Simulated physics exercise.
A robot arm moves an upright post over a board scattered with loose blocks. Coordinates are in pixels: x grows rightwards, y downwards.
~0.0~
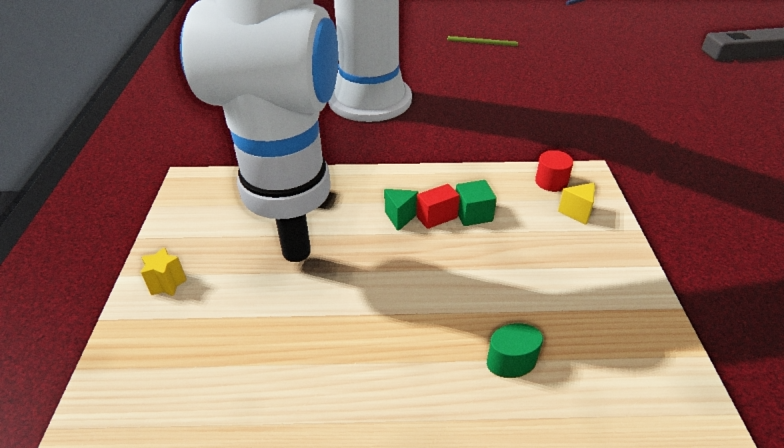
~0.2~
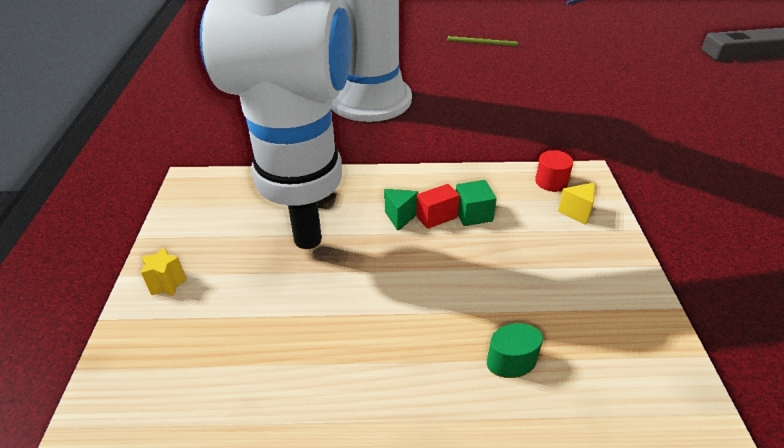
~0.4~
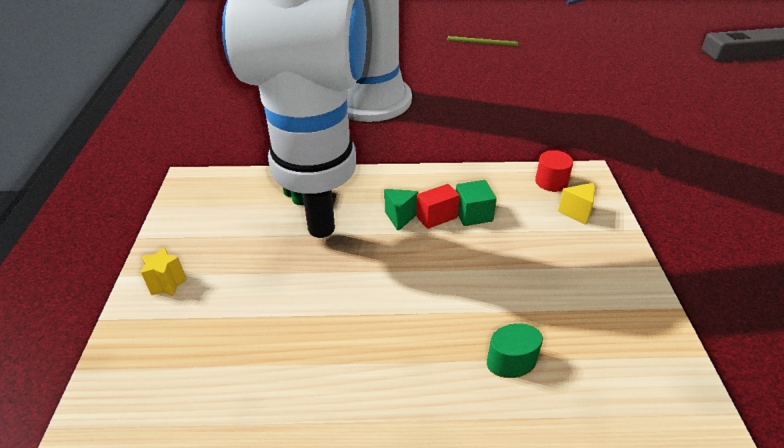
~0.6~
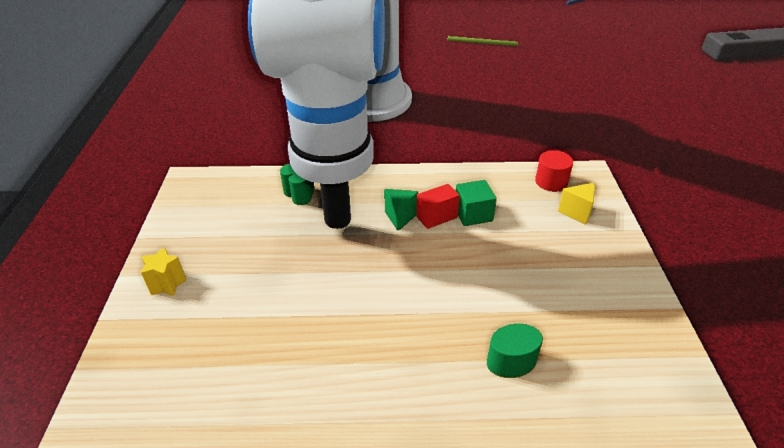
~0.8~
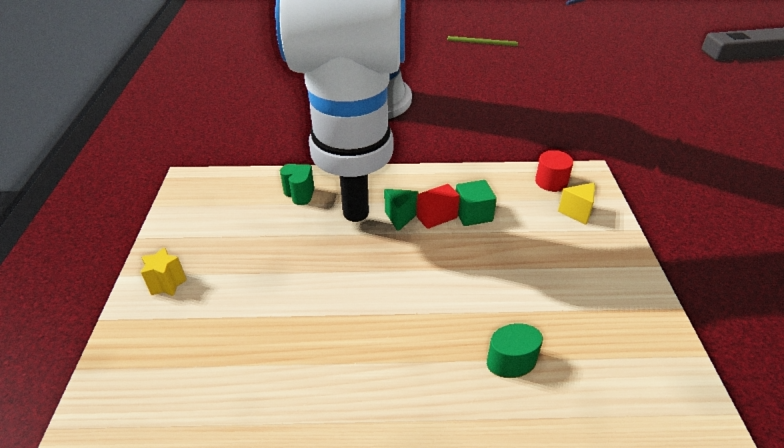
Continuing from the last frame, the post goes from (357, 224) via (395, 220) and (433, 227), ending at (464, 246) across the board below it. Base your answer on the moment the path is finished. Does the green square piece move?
Short answer: Yes.
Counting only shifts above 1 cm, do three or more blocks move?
Yes, it checks out.
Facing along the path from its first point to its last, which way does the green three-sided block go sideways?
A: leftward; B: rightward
A.
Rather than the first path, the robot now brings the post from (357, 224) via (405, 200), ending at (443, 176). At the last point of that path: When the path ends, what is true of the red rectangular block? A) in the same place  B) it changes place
B (it changes place)
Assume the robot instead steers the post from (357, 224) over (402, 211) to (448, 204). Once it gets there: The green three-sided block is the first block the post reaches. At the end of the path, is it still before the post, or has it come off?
Prediction: Still leading.
What follows on the original path. One third of the way, post (396, 211); green three-sided block (419, 192); red rectangular block (446, 197); green square piece (481, 191).
Two thirds of the way, post (434, 218); green three-sided block (452, 193); red rectangular block (466, 206), turned 25° anticlockwise; green square piece (490, 191), turned 35° anticlockwise.
At the end, post (465, 237); green heart-shaped block unmoved; green three-sided block (456, 194), turned 15° anticlockwise; red rectangular block (490, 216), turned 85° anticlockwise; green square piece (492, 190), turned 40° anticlockwise.
